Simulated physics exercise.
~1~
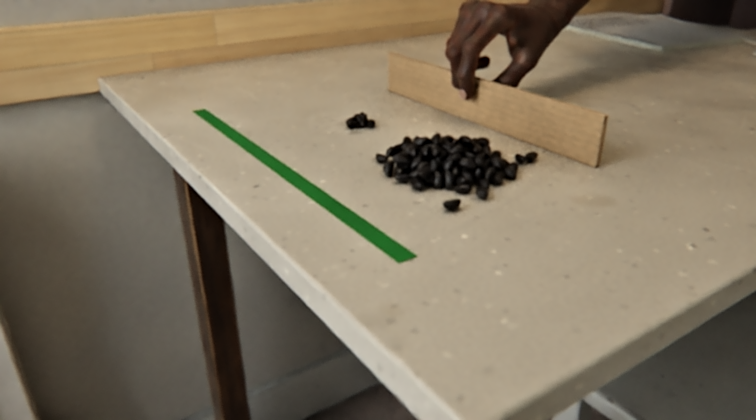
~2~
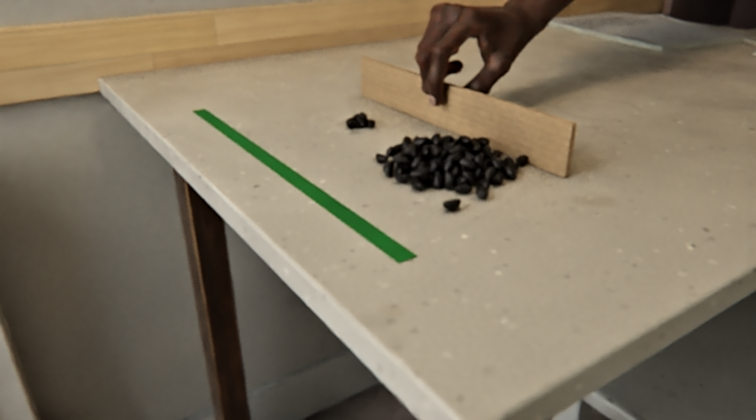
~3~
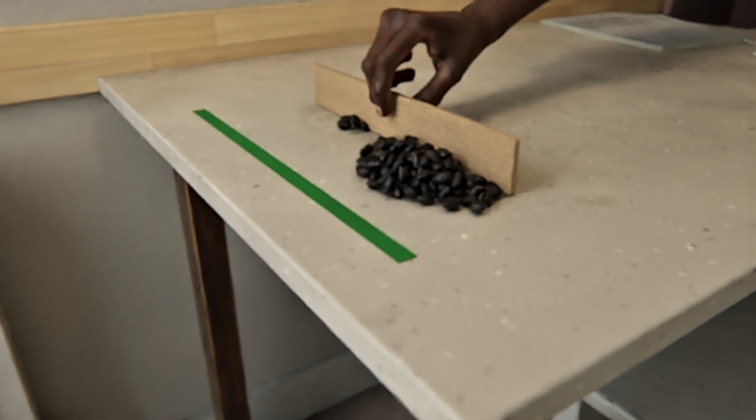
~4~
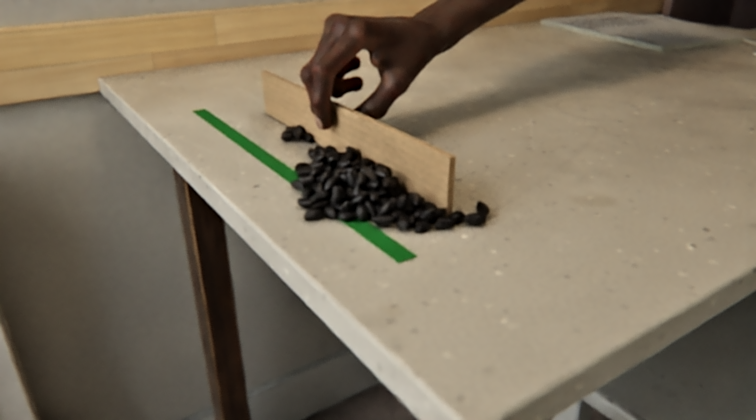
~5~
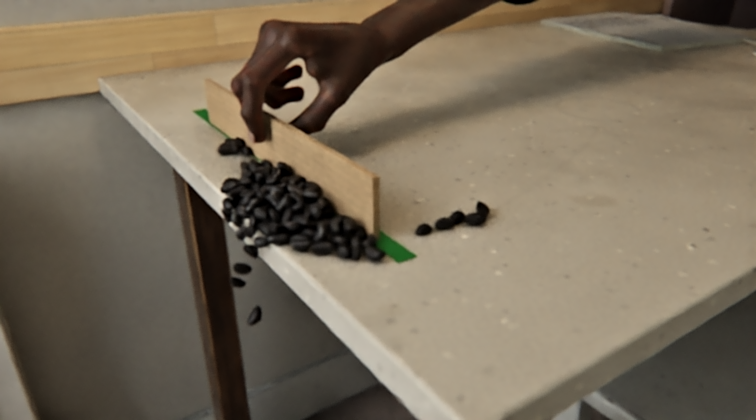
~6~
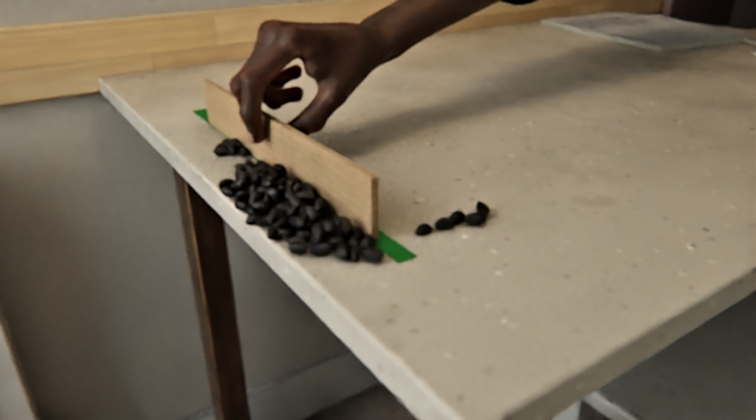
At the start, a hand holds a thin tan strip upright on a pale speckled table, behind a large pile of dark, bean-like pieces and a much smaller cluster farther back. The hand slides the strip left, and it reaches both groups and pushes them towards a line of green tape near the edge. The larger pile spreads across the tape, while a few pieces slip past the strip's near end and stay behind. The strip stops at the tape as several pieces from the nearer pile drop off the edge. Most of that pile remains at the edge, and the small cluster stays on the table.
